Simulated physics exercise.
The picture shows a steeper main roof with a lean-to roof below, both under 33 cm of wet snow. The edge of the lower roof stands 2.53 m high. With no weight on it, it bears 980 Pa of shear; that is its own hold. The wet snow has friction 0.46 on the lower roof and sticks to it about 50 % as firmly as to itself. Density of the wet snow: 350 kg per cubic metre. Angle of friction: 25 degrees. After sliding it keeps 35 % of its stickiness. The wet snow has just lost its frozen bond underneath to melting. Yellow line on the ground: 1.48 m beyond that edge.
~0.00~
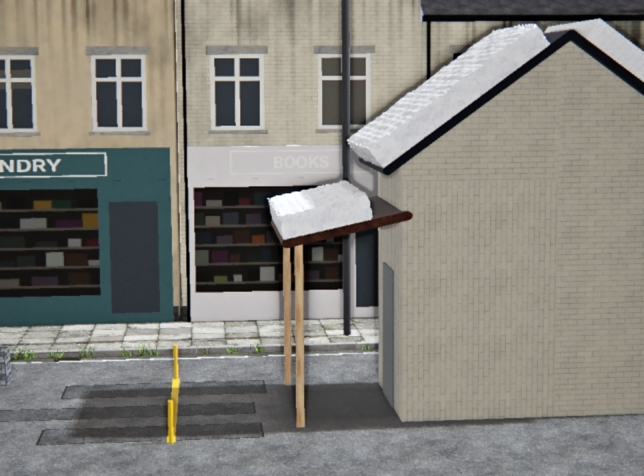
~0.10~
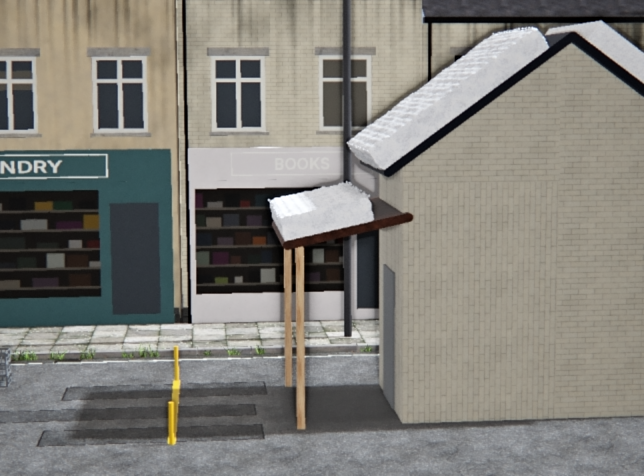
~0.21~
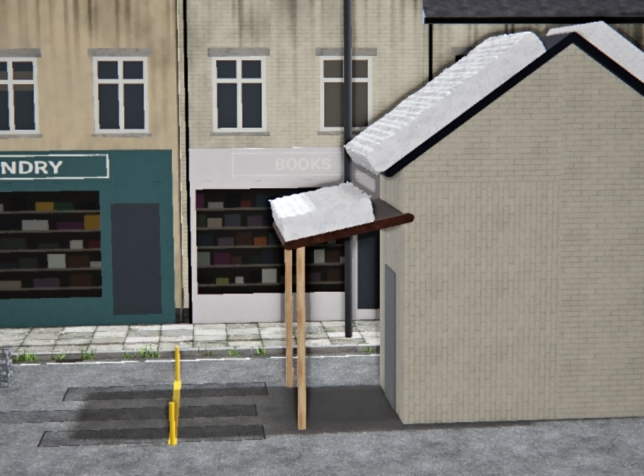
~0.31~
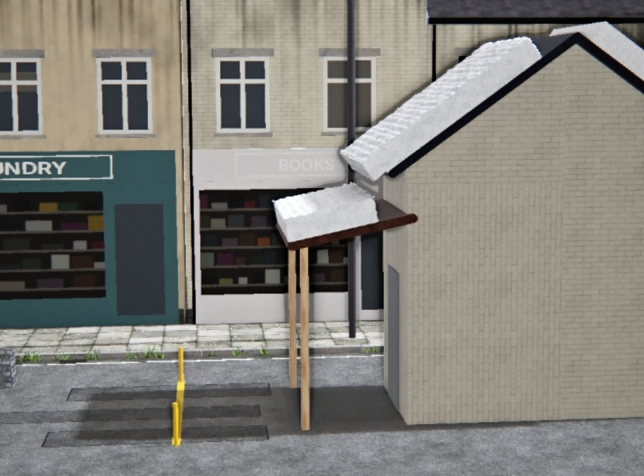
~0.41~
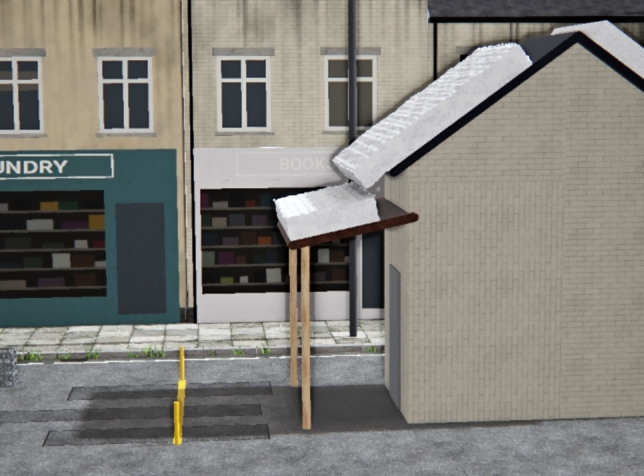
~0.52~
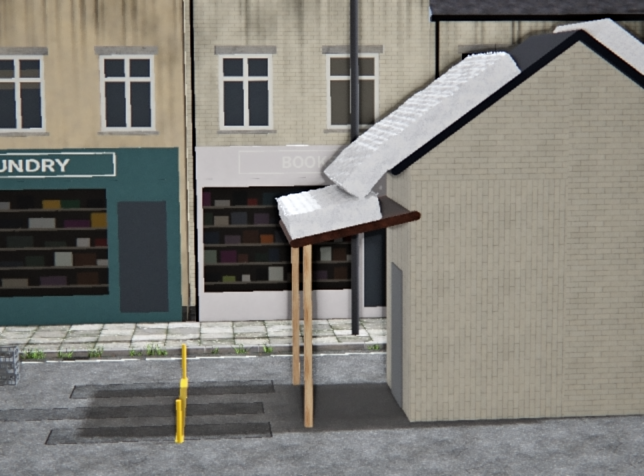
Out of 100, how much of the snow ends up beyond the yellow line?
Roughly 31 out of 100.
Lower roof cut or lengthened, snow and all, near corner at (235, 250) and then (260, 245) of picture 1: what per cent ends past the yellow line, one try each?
In turn about 14 %, 20 %.
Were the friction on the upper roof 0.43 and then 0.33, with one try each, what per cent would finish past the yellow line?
I'd say 3 %, followed by 12 %.
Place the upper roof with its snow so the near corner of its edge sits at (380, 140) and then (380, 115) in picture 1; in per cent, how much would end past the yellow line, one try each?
The first try gives about 50 % and the second about 55 %.
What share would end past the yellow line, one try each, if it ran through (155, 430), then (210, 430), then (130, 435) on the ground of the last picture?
About 25 %, 45 %, 14 %.
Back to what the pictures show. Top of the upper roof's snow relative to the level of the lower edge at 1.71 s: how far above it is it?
At that moment it reaches around 0.7 m above the edge.
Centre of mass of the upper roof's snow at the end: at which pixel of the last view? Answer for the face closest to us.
Somewhere about (203, 365), I'd say.
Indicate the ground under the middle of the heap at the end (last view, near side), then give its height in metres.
It sits close to (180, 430), some 0.4 m high.
After 1.06 s, none is below the lower edge and 0 % is past the line.
After 1.71 s, 47 % is below the lower edge and 11 % is past the line.
After 2.35 s, 66 % is below the lower edge and 31 % is past the line.
After 3.00 s, 66 % is below the lower edge and 31 % is past the line.
After 3.20 s, at the end, 66 % is below the lower edge and 31 % is past the line.
